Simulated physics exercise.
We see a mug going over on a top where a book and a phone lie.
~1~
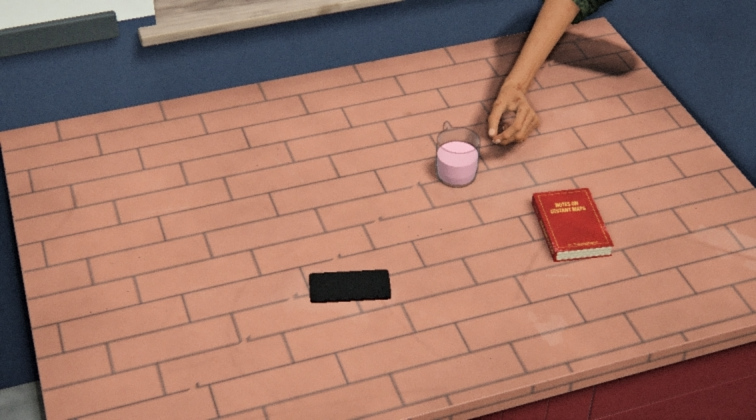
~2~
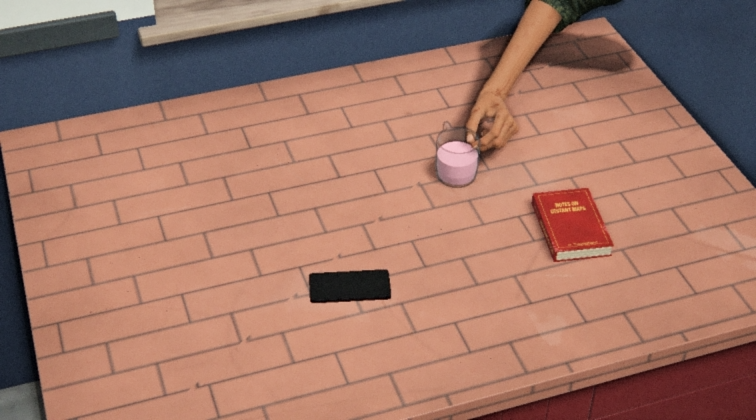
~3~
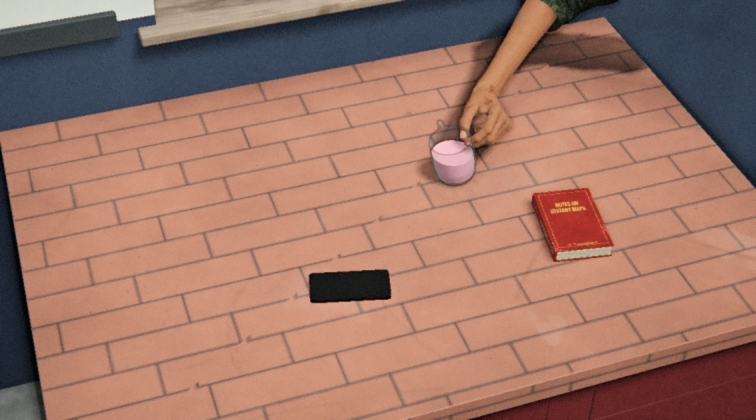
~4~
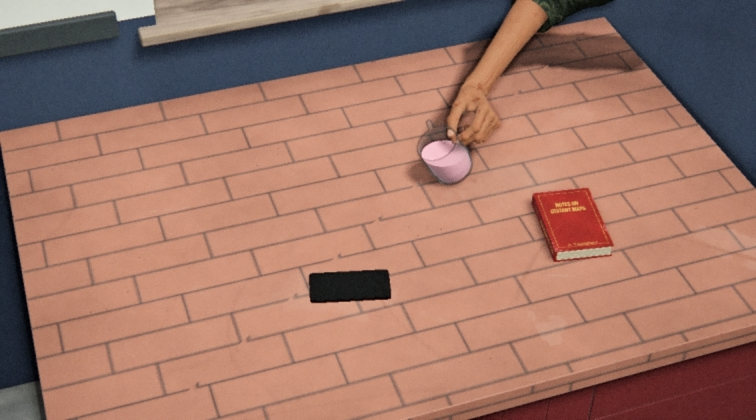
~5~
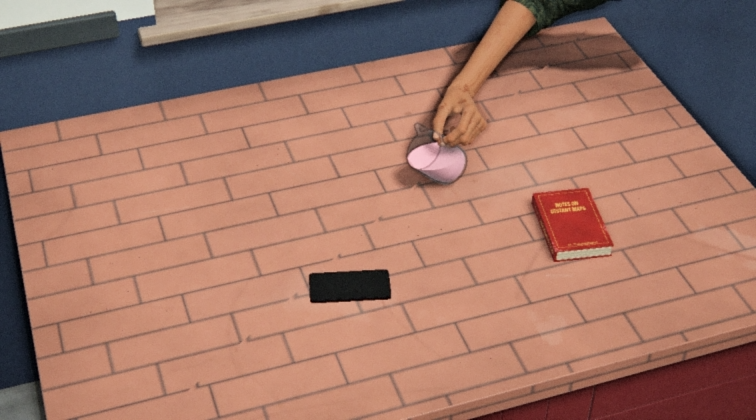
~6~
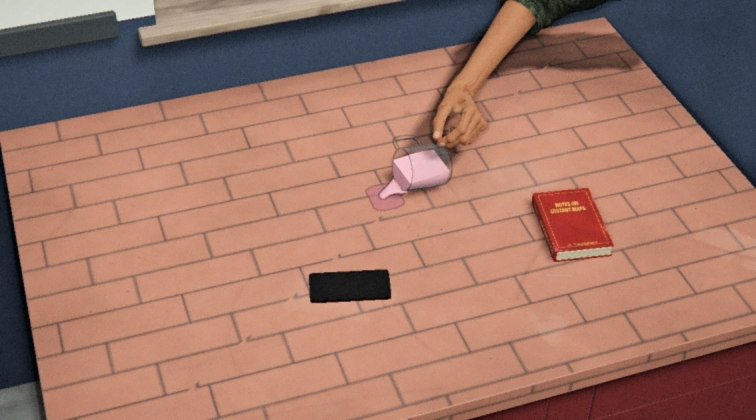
Glass mug of pink liquid tipping left as a hand pushes it, liquid starting to puddle on a tabletop with phone and book.
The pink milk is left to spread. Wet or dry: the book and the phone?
The book remains untouched and the phone ends up in the puddle.
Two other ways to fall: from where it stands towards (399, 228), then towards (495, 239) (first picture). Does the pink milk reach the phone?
At the first place it is reached, at the second it stays dry.
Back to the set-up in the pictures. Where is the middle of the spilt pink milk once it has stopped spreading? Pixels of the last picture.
Near (261, 233).
Soon after, the puddle covers about as much as a tray; the book is dry; the phone is wet.
Later, the puddle covers about as much as a big tray; the book is dry; the phone is wet.
In the end, the puddle covers about as much as a big tray; the book is dry; the phone is wet.
